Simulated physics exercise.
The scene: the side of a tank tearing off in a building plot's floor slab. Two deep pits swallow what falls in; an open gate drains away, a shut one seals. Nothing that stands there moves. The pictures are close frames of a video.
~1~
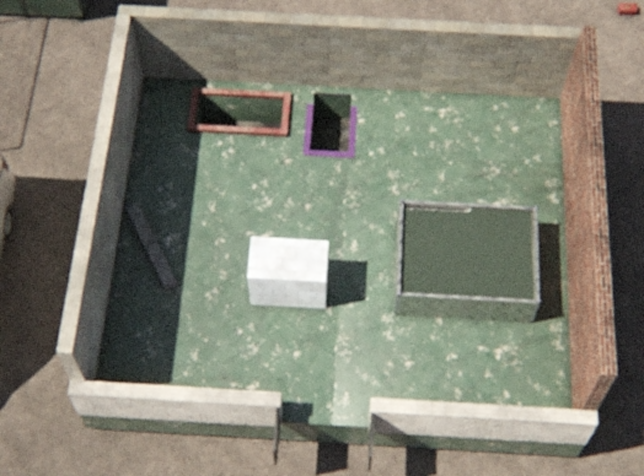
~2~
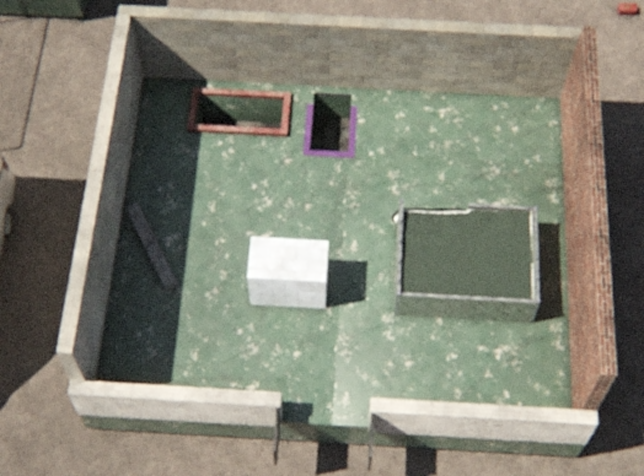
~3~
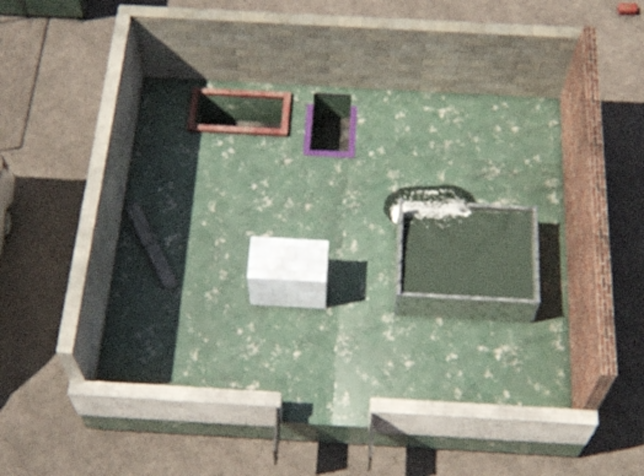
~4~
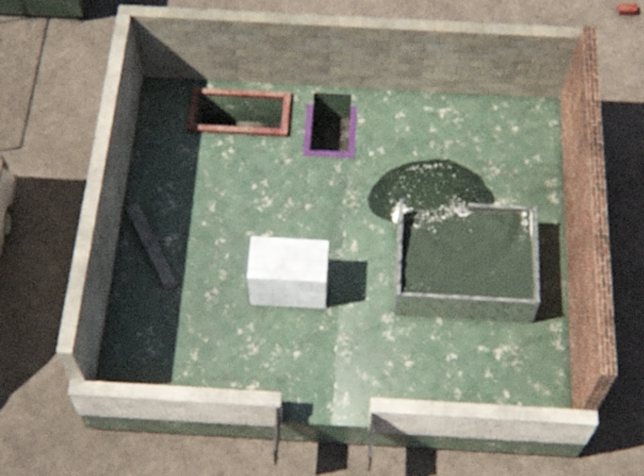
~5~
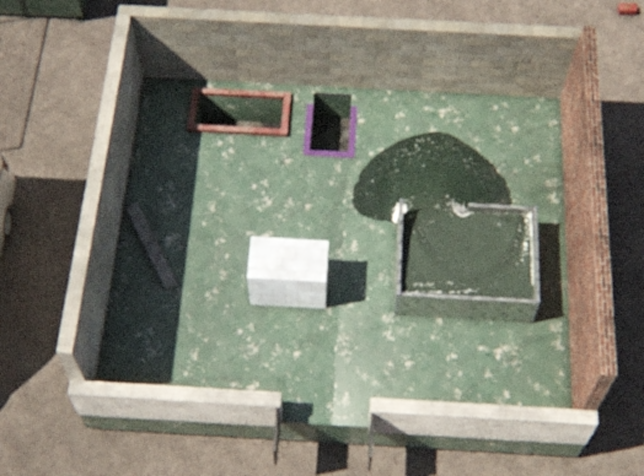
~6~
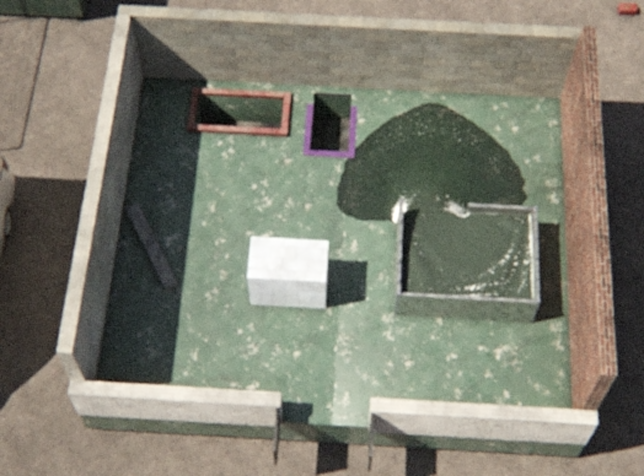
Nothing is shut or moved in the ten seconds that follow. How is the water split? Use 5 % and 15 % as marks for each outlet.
In the end: The gate takes not even 5 %; the purple pit takes above 15 %; the red pit takes not even 5 %.
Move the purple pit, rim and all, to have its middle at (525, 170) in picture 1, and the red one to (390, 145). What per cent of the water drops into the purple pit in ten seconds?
In per cent: Purple 20.
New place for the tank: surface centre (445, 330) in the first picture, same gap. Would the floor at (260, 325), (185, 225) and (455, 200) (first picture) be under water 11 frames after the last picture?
As listed: Clear, no water, wet.
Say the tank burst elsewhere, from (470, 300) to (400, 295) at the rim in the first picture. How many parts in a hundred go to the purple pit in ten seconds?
Per cent: Purple 4.
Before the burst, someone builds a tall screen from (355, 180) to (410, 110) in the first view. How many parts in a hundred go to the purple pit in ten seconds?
Parts in a hundred: Purple 12.
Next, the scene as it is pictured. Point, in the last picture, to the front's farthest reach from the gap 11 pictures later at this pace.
Close to (242, 87).
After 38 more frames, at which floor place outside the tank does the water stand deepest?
Around (573, 425).
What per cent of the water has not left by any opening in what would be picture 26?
Some 82 per cent.
A moment on, water covers 20 % of the floor; the gate 0 %, the purple pit 1 %, the red pit 0 %.
Next, water covers 25 % of the floor; the gate 0 %, the purple pit 8 %, the red pit 0 %.
Then, water covers 30 % of the floor; the gate 0 %, the purple pit 19 %, the red pit 0 %.
Later, water covers 40 % of the floor; the gate 0 %, the purple pit 31 %, the red pit 0 %.
In the end, water covers 65 % of the floor; the gate 0 %, the purple pit 43 %, the red pit 0 %.
